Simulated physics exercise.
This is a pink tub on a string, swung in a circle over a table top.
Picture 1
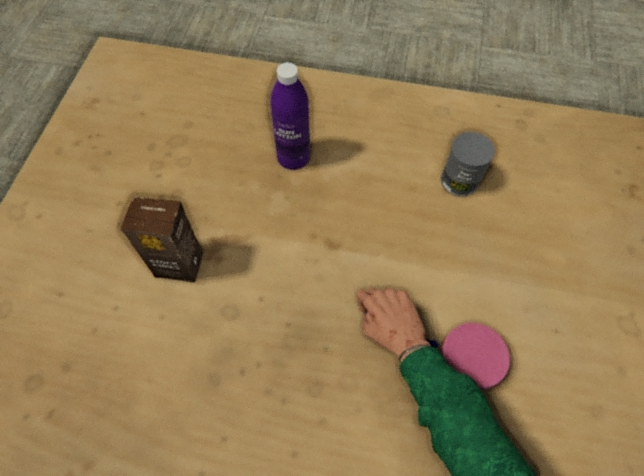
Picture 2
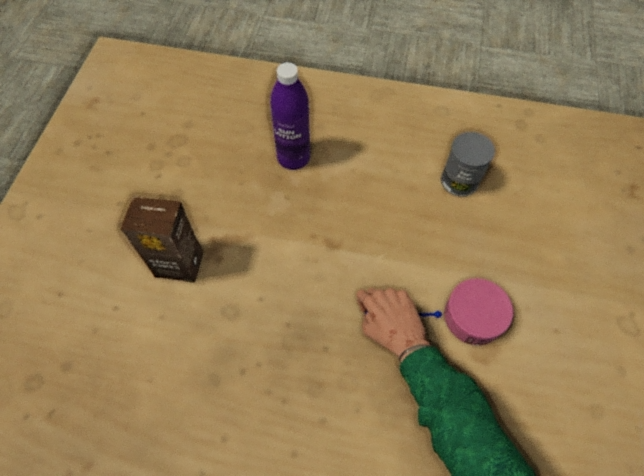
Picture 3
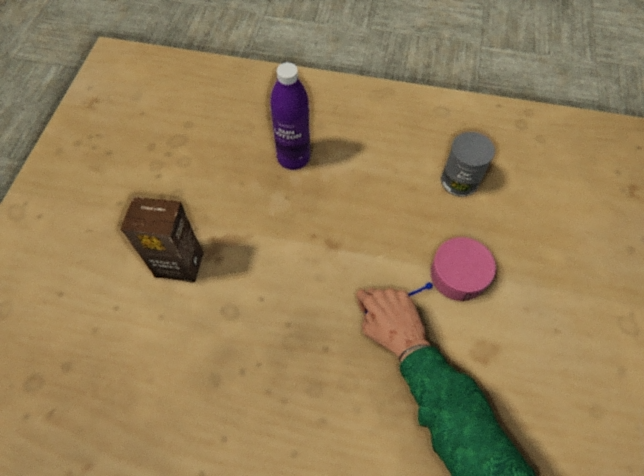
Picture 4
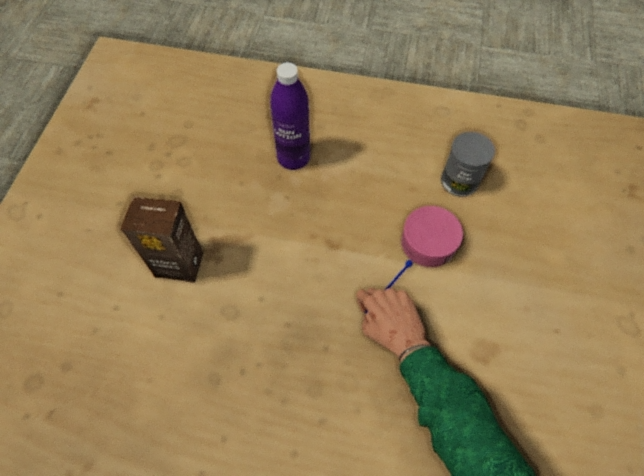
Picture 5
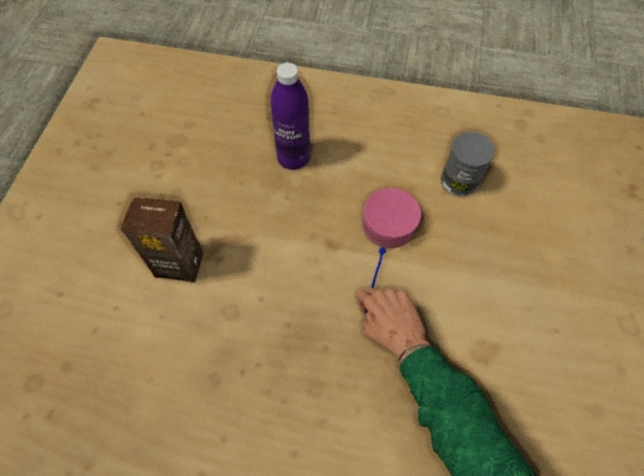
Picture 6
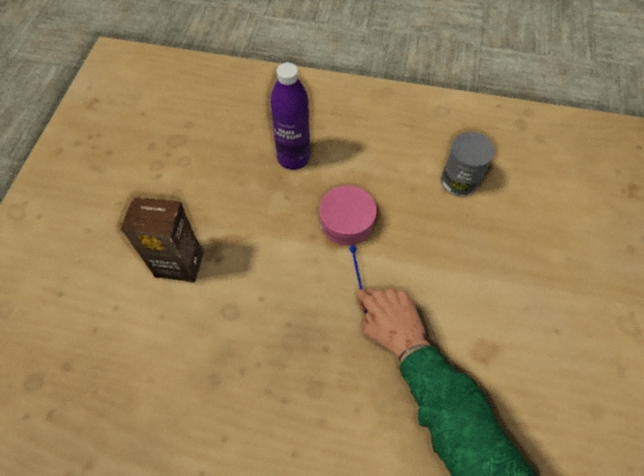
Pink tub on a blue string circling anticlockwise around a green-sleeved hand on a wooden table, with carton, bottle and tin standing.
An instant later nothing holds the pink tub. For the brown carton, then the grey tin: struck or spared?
The brown carton is struck. The grey tin remains clear.
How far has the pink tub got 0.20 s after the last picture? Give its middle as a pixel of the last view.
By then it is at (203, 257).
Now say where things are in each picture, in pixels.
The first frame shows pink tub (477, 354); brown carton (151, 215); grey tin (474, 148); purple bottle (287, 70).
The second frame shows pink tub (481, 307).
The third frame shows pink tub (465, 264).
The fourth frame shows pink tub (433, 231).
The fifth frame shows pink tub (393, 212).
The sixth frame shows pink tub (348, 209); brown carton (151, 215); grey tin (474, 148); purple bottle (287, 70); going round anticlockwise.
Then, 0.08 s on from there, tub near (265, 237).
Then, 0.20 s on from there, tub near (203, 257); brown carton pushed aside.
In the end, tub near (197, 260); brown carton pushed aside. The brown carton gets hit and the grey tin escapes it.
